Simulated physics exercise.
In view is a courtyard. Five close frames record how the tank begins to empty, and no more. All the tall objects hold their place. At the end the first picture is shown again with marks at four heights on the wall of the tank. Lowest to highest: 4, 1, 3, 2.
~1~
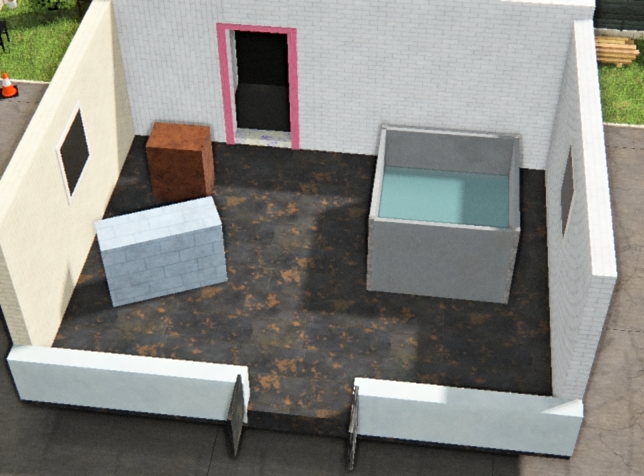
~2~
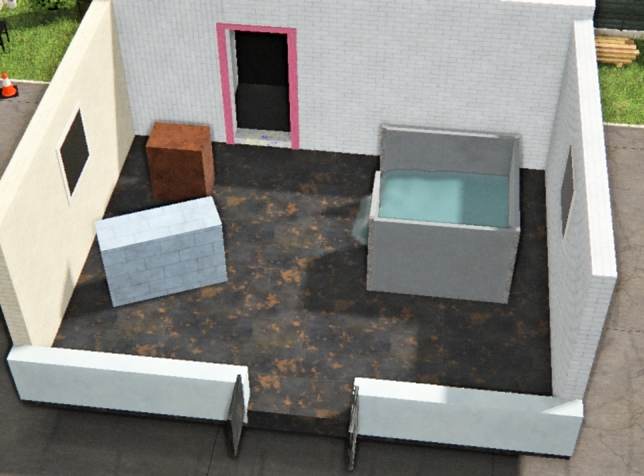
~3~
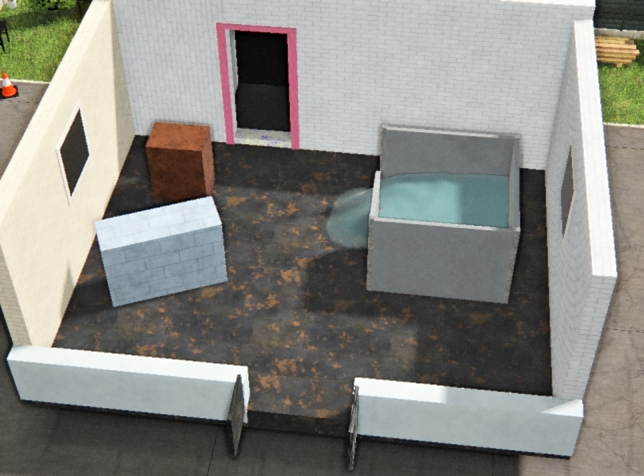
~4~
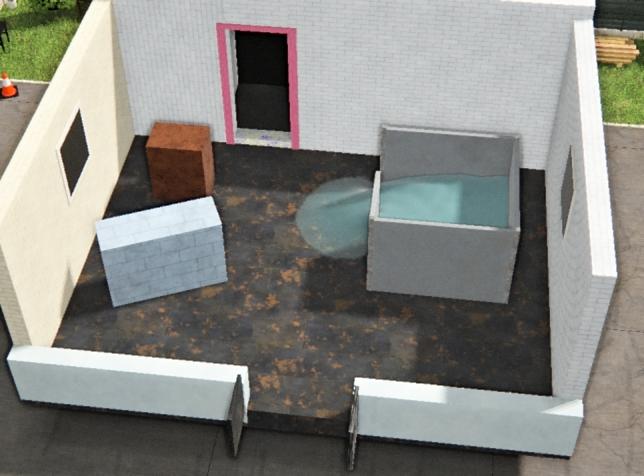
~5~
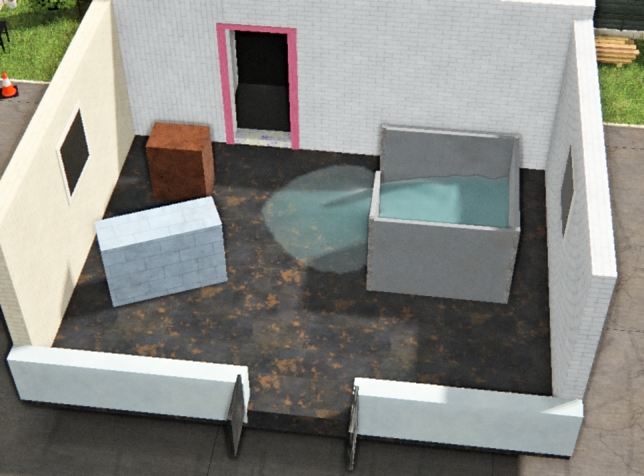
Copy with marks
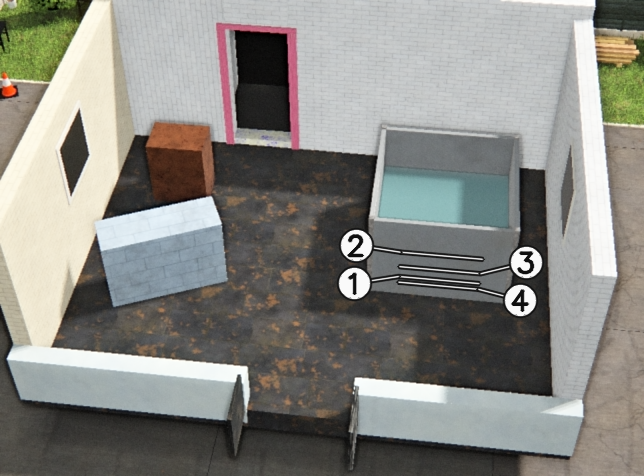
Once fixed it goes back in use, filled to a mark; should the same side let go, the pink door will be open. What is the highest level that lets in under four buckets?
That is mark 3.
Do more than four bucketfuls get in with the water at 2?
Yes, it does.
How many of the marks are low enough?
Three of them.
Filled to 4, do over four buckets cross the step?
No, that is safe.
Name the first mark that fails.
2.
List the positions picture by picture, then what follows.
The first picture shows water in the tank at rest, its middle at (444, 211); foot of the pink doorway at (263, 146); open gate at (301, 370).
The second picture shows front seen at (365, 240), 1 % of the ground wet.
The third picture shows front seen at (336, 234), 3 % of the ground wet.
The fourth picture shows front seen at (301, 219), 6 % of the ground wet.
The fifth picture shows front seen at (268, 213), 10 % of the ground wet.
On the marked copy, 1 at (438, 280); 2 at (441, 255); 3 at (439, 270); 4 at (438, 285); from the bottom up 4, 1, 3, 2.
With 1, nothing gets over.
With 2, about 11 bucketfuls get in.
With 3, a bucket or two gets in.
With 4, nothing gets over.
